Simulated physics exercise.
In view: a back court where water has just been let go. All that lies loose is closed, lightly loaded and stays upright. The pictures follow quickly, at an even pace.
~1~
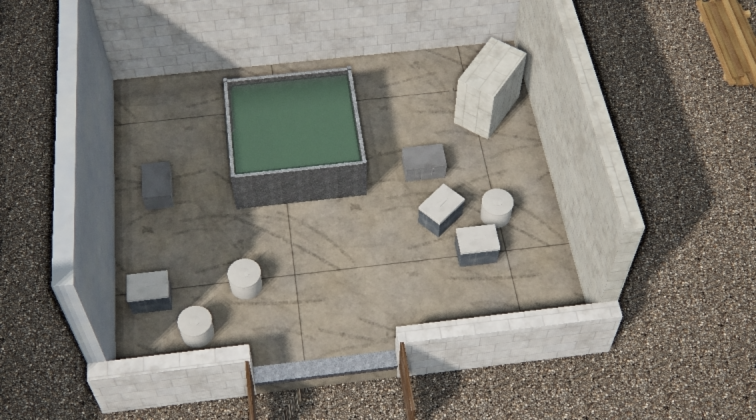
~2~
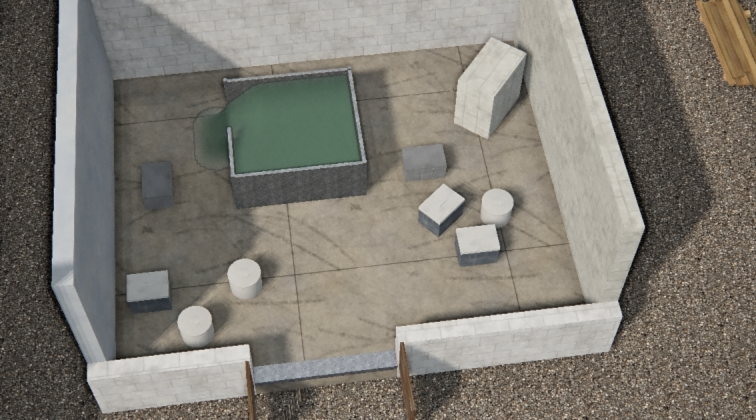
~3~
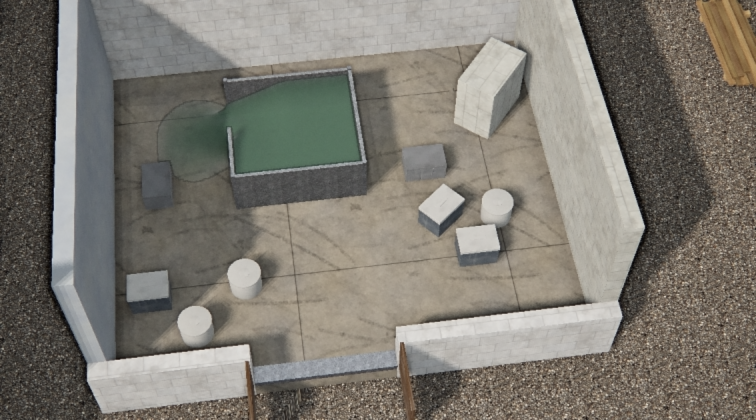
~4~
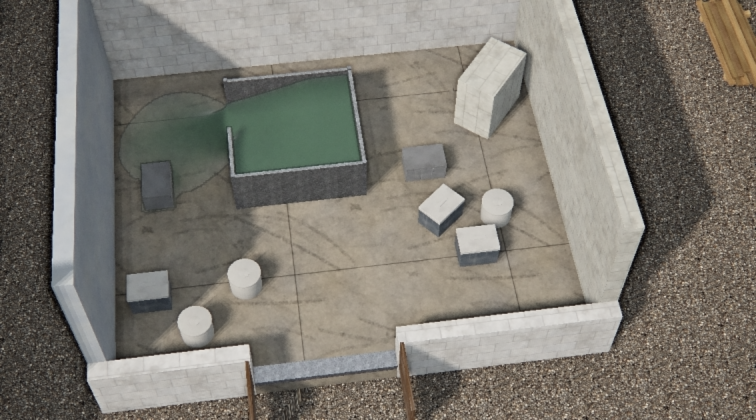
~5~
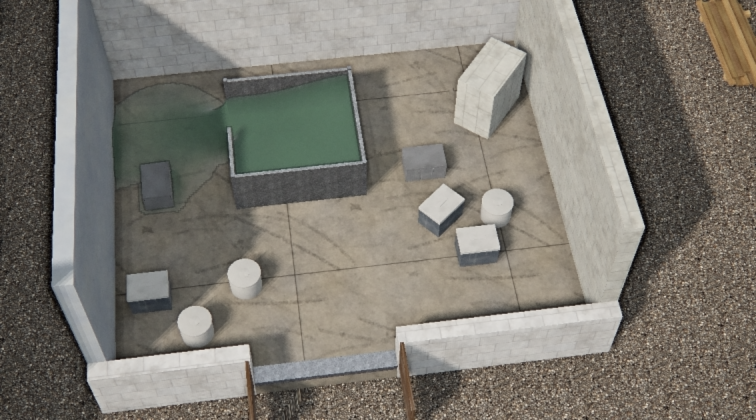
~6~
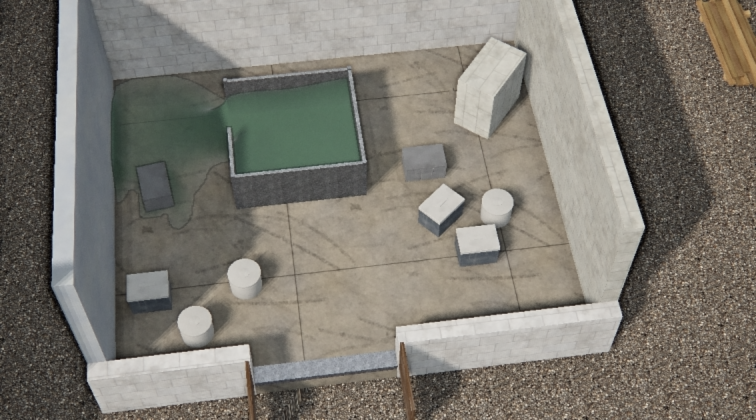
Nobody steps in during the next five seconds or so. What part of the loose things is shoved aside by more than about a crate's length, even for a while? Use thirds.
It is one to two thirds.
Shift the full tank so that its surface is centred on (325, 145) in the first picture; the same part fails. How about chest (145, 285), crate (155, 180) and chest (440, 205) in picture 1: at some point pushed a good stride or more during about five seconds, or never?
One after the other: Swept aside, swept aside, short of that.
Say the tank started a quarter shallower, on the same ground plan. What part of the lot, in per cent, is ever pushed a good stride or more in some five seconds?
About 40 per cent.
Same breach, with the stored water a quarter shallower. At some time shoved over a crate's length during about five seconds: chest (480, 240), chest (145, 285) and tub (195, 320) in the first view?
In turn: Under that, swept aside, swept aside.
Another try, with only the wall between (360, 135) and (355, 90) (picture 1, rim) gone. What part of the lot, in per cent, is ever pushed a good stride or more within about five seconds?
Roughly 50 per cent.
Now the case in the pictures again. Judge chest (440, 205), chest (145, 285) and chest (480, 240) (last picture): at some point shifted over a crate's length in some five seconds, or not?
In turn: Under that, pushed that far, less than that.
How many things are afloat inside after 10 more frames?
It comes to 0.
A moment on, 0 of 8 are well off their spots; 0 afloat.
Next, 1 of 8 are well off their spots; 0 afloat.
Later, 3 of 8 are well off their spots; 1 afloat.
In the end, 3 of 8 are well off their spots, and 3 have been at some point; 1 afloat.
